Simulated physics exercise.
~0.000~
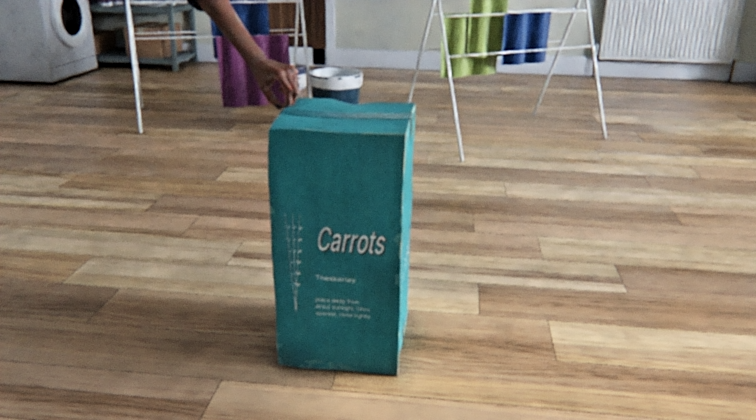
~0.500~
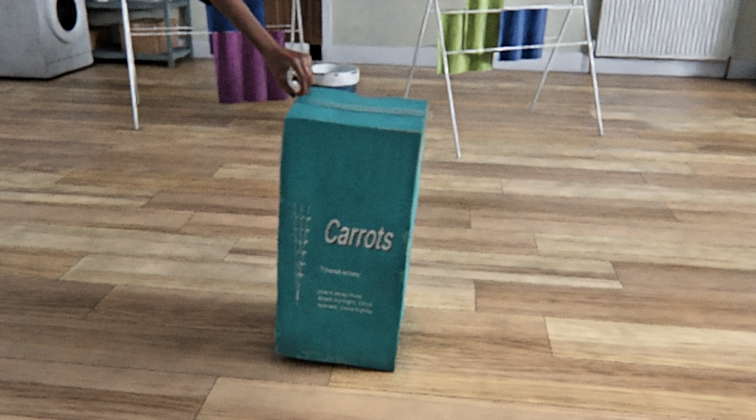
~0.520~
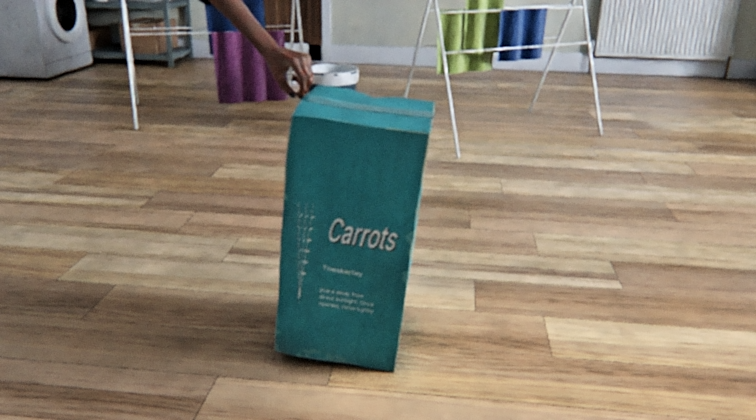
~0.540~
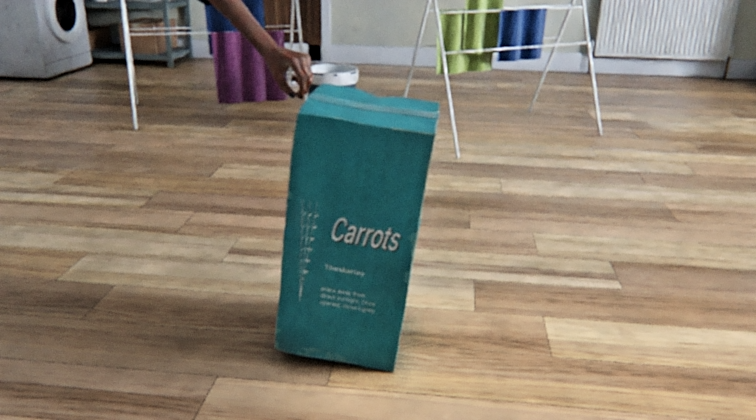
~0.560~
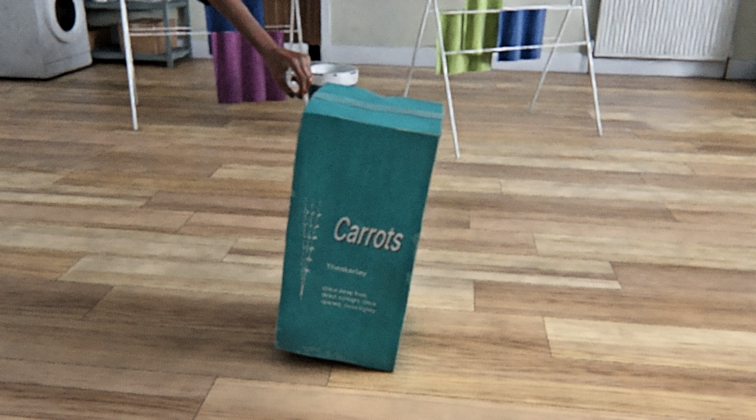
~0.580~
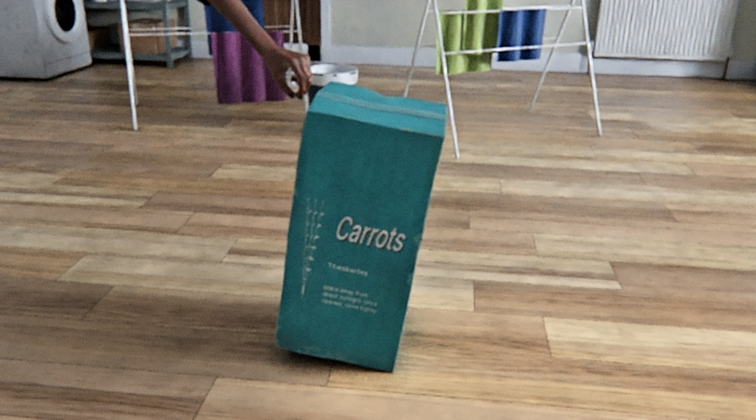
A tall turquoise box leans slightly to the right as a hand pushes near its top.
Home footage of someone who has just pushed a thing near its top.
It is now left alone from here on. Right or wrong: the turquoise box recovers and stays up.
Right.
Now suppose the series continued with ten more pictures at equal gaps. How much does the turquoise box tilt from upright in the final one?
By then it would lean 8° from upright.
By 0.80 s, turquoise box 6° off upright near (356, 226).
By 0.90 s, turquoise box upright near (339, 229).
By 1.12 s, turquoise box upright near (343, 230).
When it is over (1.7 s), the turquoise box returns to its base, near (342, 230).
